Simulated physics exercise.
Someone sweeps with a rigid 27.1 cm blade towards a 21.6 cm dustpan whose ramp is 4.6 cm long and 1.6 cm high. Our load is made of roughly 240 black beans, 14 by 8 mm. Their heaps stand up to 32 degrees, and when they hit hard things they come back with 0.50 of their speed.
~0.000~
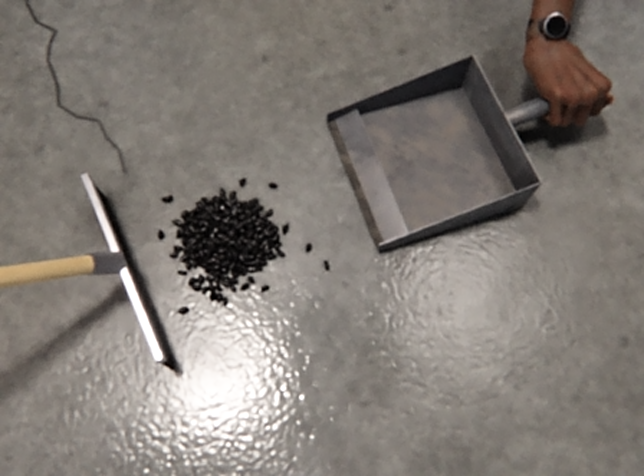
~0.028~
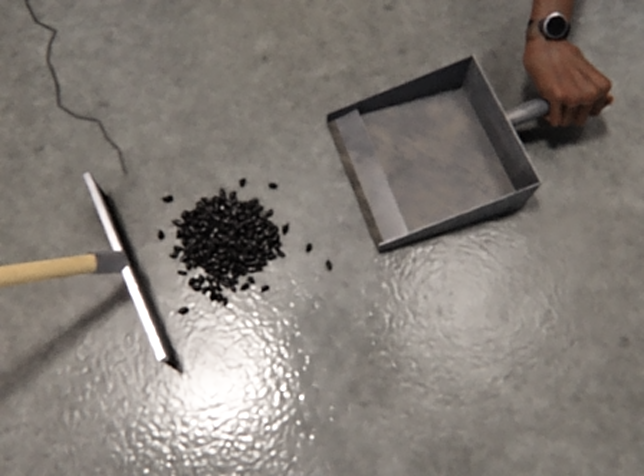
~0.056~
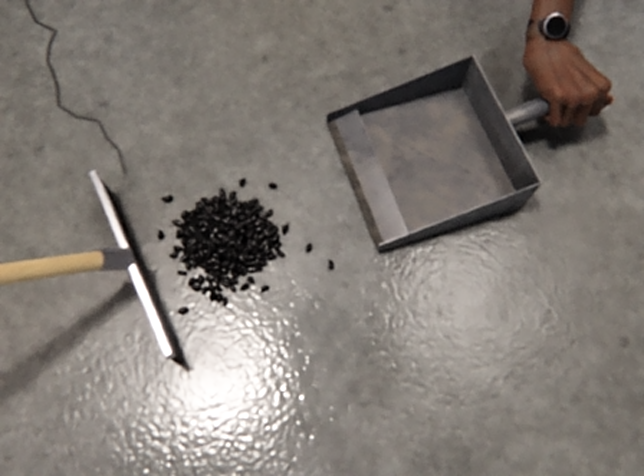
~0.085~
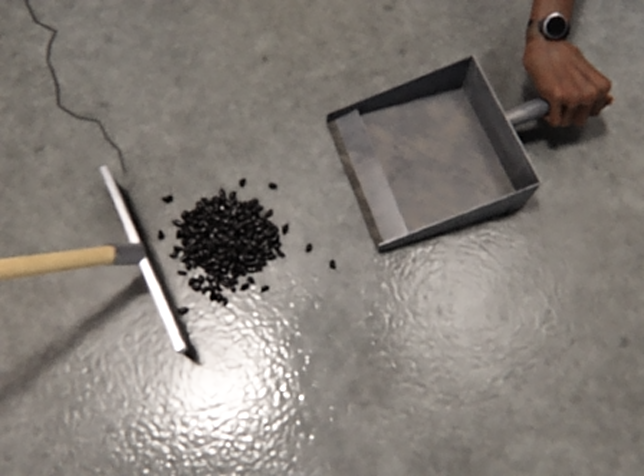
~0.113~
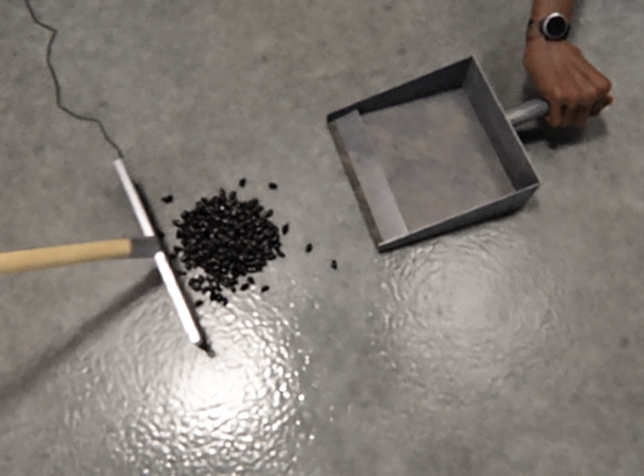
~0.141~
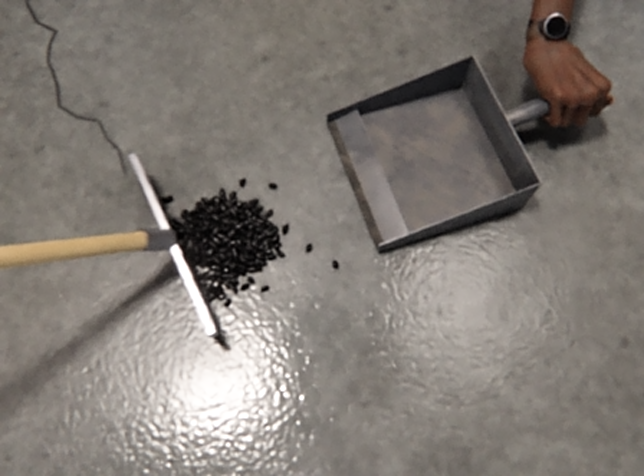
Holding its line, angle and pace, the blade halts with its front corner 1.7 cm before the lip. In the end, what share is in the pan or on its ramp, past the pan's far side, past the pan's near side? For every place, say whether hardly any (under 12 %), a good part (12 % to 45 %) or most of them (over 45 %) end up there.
In the end in the pan or on its ramp: A medium share; past the pan's far side: A low share; past the pan's near side: A low share.
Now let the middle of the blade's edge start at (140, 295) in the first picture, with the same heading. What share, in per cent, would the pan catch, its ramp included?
30 %.
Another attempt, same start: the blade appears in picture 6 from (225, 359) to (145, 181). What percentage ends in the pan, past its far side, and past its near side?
That ends as pan 10, far 0, and near 25.
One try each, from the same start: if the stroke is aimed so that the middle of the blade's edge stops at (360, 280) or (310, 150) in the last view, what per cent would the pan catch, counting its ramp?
About 10 % and 35 %.
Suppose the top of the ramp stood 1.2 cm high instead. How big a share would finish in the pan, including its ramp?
40 per cent.
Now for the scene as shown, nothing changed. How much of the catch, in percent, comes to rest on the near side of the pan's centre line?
I'd say near 60 per cent.
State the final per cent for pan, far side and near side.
Pan 30; far side 5; near side 5.
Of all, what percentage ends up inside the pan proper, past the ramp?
Close to 5 per cent.
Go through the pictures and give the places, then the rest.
In the first frame, blade from (161, 359) to (88, 180), moved 0.0 cm, 0 of the pieces shifted so far; middle of the pieces at (227, 241); pan at (435, 159).
In the second frame, blade from (163, 358) to (90, 180), moved 0.3 cm, 0 of the pieces shifted so far; middle of the pieces at (227, 241).
In the third frame, blade from (170, 354) to (97, 177), moved 1.1 cm, 1 of the pieces shifted so far; middle of the pieces at (226, 241).
In the fourth frame, blade from (181, 348) to (107, 173), moved 2.6 cm, 1 of the pieces shifted so far; middle of the pieces at (226, 241).
In the fifth frame, blade from (197, 341) to (121, 167), moved 4.6 cm, 2 of the pieces shifted so far; middle of the pieces at (226, 241).
In the sixth frame, blade from (213, 333) to (136, 160), moved 6.6 cm, 36 of the pieces shifted so far; middle of the pieces at (227, 241); pan at (435, 160). Its pace works out near 0.73 m/s, heading 9 degrees away from the viewer's side.
After 0.30 s, middle of the blade 14 cm from the lip; 0 % over the lip, far side 0 %, near side 5 %.
Then, at 0.41 s, middle of the blade 6 cm from the lip; 0 % over the lip, far side 0 %, near side 5 %.
After 0.64 s, middle of the blade 4 cm from the lip; 30 % over the lip, far side 5 %, near side 5 %.
At rest (2.6 s), pan 30 %, far side 5 %, near side 5 %, in front of the lip or behind the blade 55 %.
